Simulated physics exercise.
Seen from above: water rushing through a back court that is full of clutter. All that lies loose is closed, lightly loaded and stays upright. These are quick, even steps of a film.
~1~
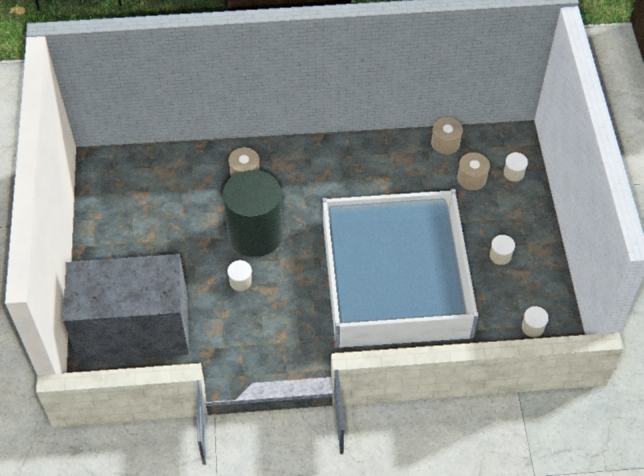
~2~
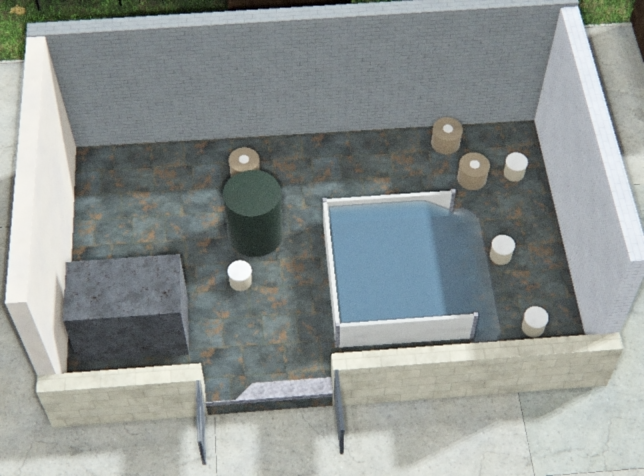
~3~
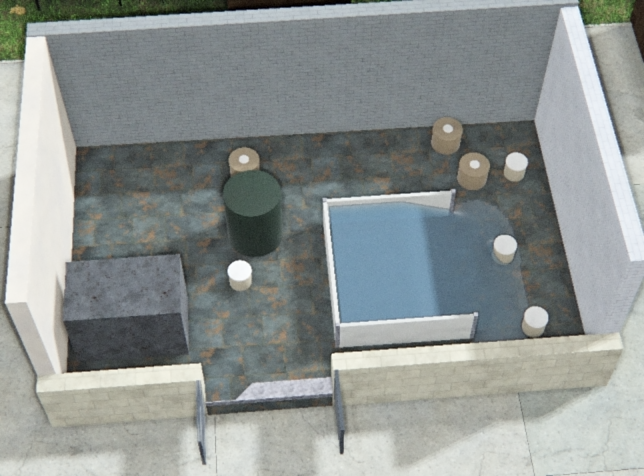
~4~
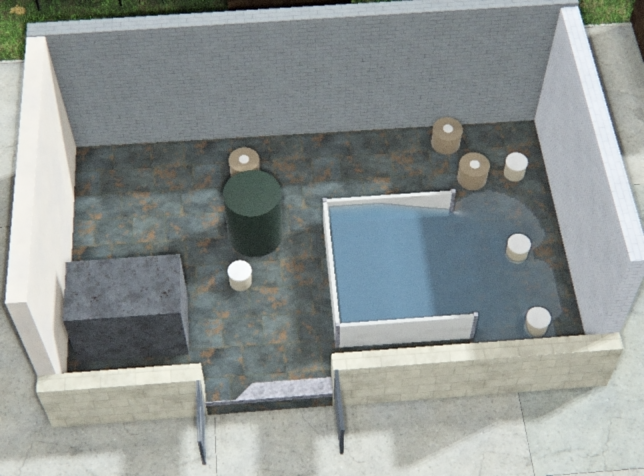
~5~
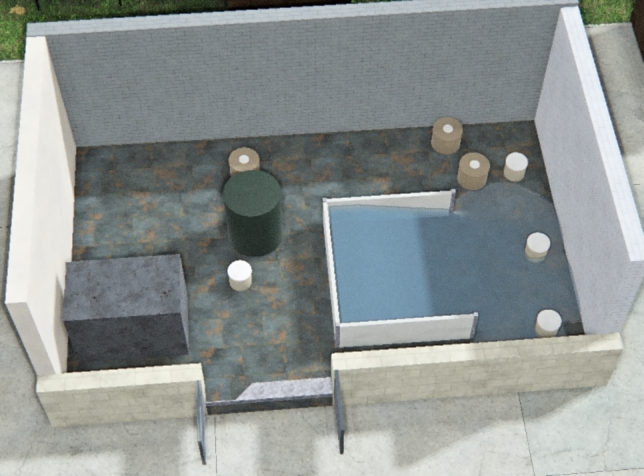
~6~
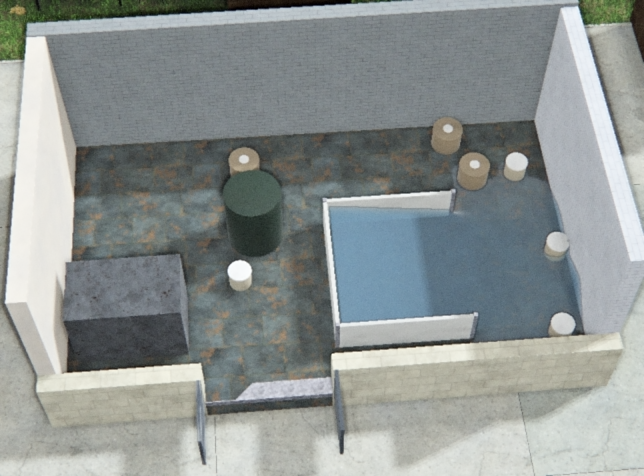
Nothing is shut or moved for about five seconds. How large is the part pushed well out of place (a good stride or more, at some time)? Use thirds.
That comes to at least two thirds.
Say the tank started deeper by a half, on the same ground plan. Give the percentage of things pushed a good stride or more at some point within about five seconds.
Roughly 90 per cent.
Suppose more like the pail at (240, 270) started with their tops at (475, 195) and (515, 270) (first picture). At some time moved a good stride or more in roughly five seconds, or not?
As listed: Moved that far, yes.
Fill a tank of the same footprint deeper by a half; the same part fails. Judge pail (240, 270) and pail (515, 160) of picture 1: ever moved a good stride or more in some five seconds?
One after the other: Under that, yes.
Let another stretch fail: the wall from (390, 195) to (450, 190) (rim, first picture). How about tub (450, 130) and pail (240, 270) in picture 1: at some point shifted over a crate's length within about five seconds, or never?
In turn: Moved that far, never so far.
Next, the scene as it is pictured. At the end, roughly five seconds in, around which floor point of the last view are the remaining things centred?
Roughly at (311, 223).
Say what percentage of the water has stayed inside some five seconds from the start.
About 98 per cent.
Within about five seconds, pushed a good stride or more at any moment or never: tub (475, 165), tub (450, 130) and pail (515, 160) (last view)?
In turn: Yes, swept aside, swept aside.
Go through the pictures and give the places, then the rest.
In the first frame, a pail at (503, 244), on the bottom; a pail at (536, 317), on the bottom; 0 of 7 have shifted.
In the second frame, a pail at (503, 244), on the bottom; a pail at (536, 317) rests on the ground; 0 of 7 have shifted.
In the third frame, a pail at (505, 244) rests on the ground; a pail at (536, 317), on the bottom; 0 of 7 have shifted.
In the fourth frame, a pail at (519, 243) rests on the ground, close to its start; a pail at (539, 317), on the bottom, close to its start; 1 of 7 have shifted.
In the fifth frame, a pail at (538, 242) rests on the ground, a stride from its start; a pail at (549, 320) rests on the ground, close to its start; 2 of 7 have shifted.
In the sixth frame, a pail at (558, 241) rests on the ground, a stride from its start; a pail at (563, 323) rests on the ground, a stride from its start; 2 of 7 have shifted.
A moment on, 2 of 7 are well off their spots; 2 afloat.
Next, 3 of 7 are well off their spots; 2 afloat.
Later, 5 of 7 are well off their spots; 2 afloat.
In the end, 5 of 7 are well off their spots, and 5 have been at some point; 0 afloat.
